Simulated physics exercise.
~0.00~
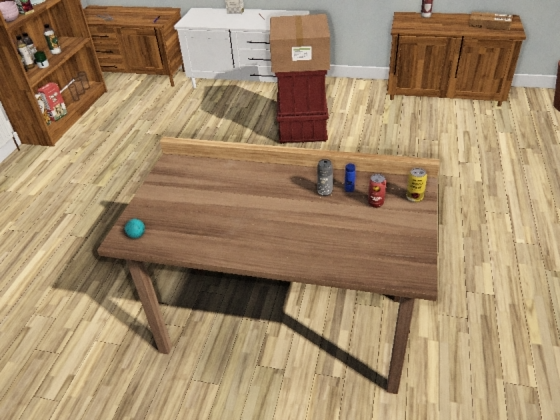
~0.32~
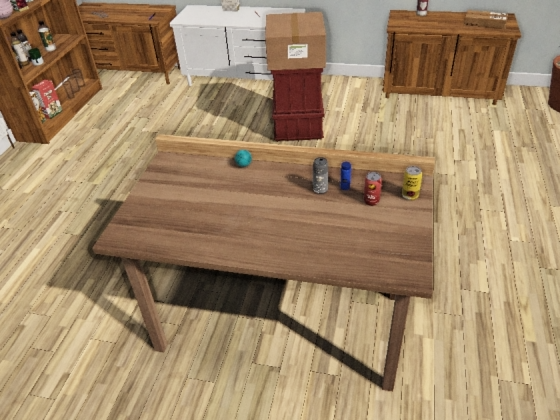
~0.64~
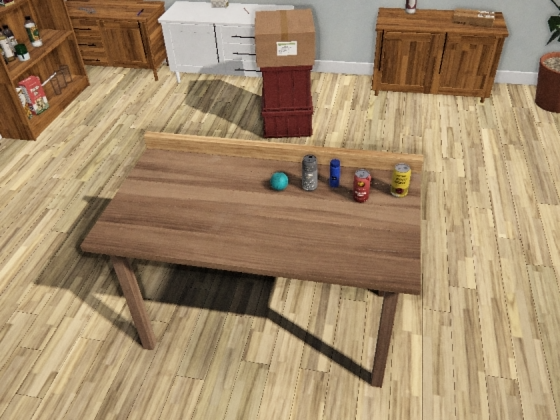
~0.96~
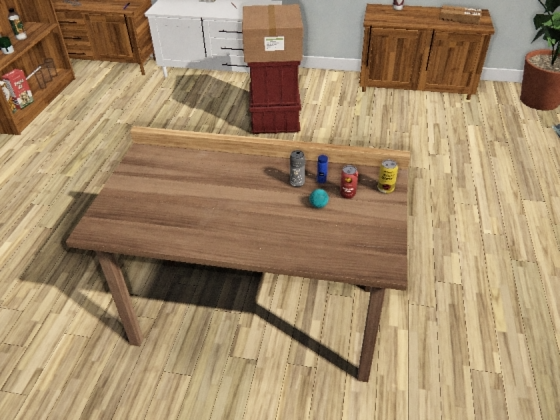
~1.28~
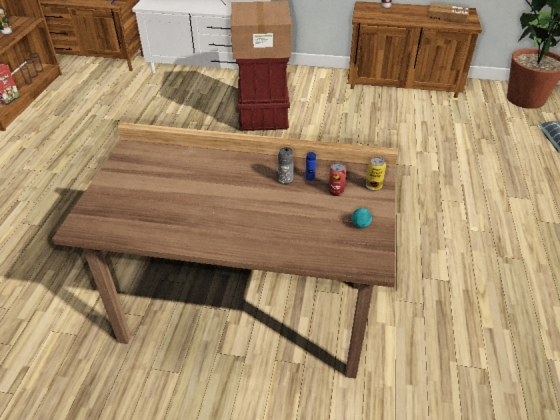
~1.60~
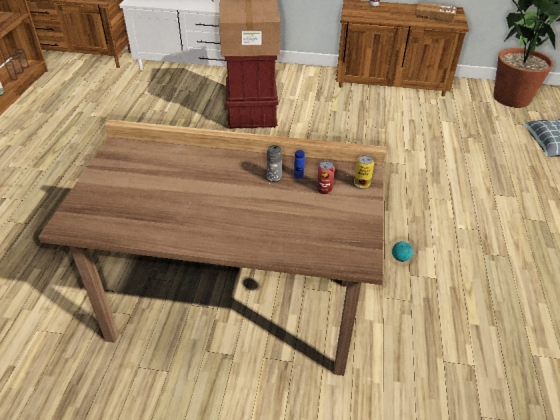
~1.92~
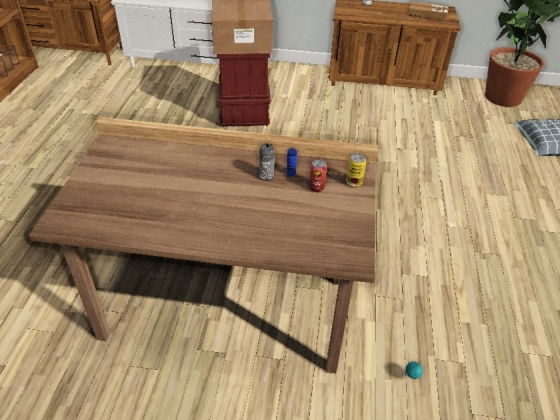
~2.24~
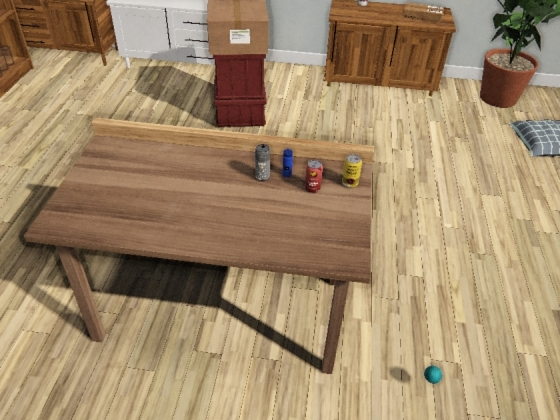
In a room with a pale wood floor, a brown table holds a grey can, a blue shaker, a red can and a yellow can near its raised far edge, with a turquoise ball at the left end. The ball rolls right and away toward the batten, then comes back off it at an angle, heading right. It passes in front of the grey can and the others without toppling any. The ball leaves the table's right side, drops, and ends on the floor at the lower right, while all four items still stand upright in place.
